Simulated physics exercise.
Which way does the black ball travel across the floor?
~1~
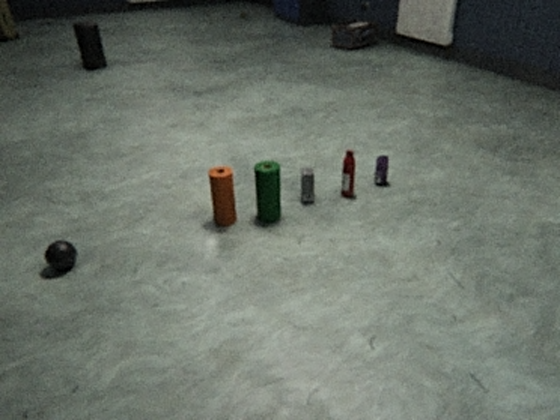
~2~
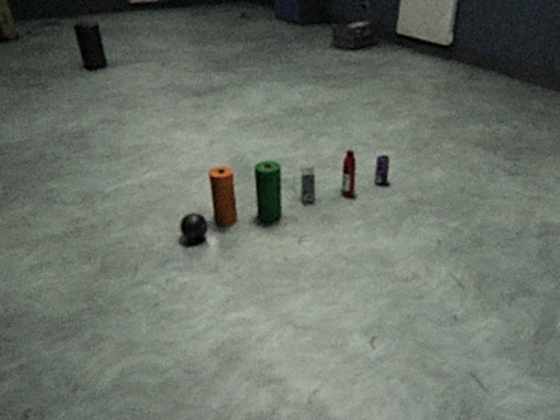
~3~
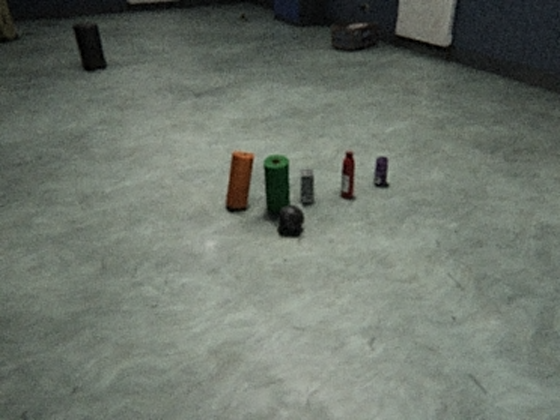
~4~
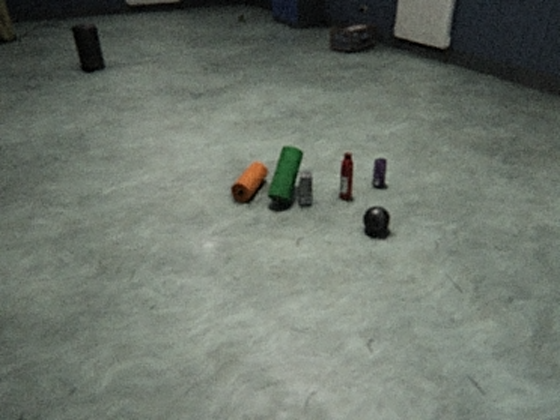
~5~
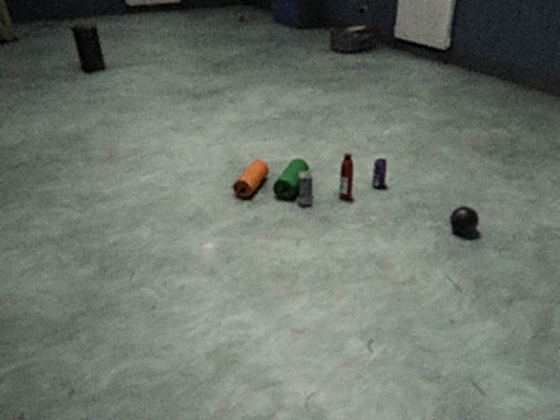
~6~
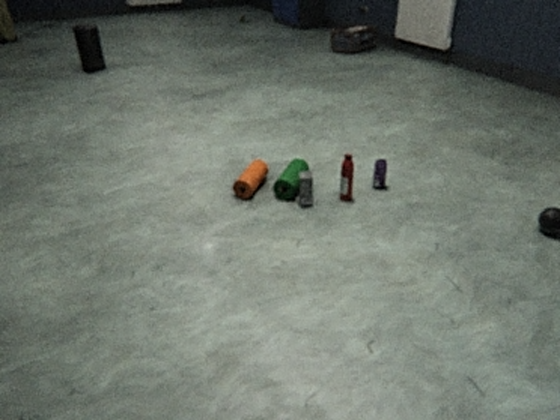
The black ball rolls to the right, passing in front of the row of objects and reaching the right edge of the view.
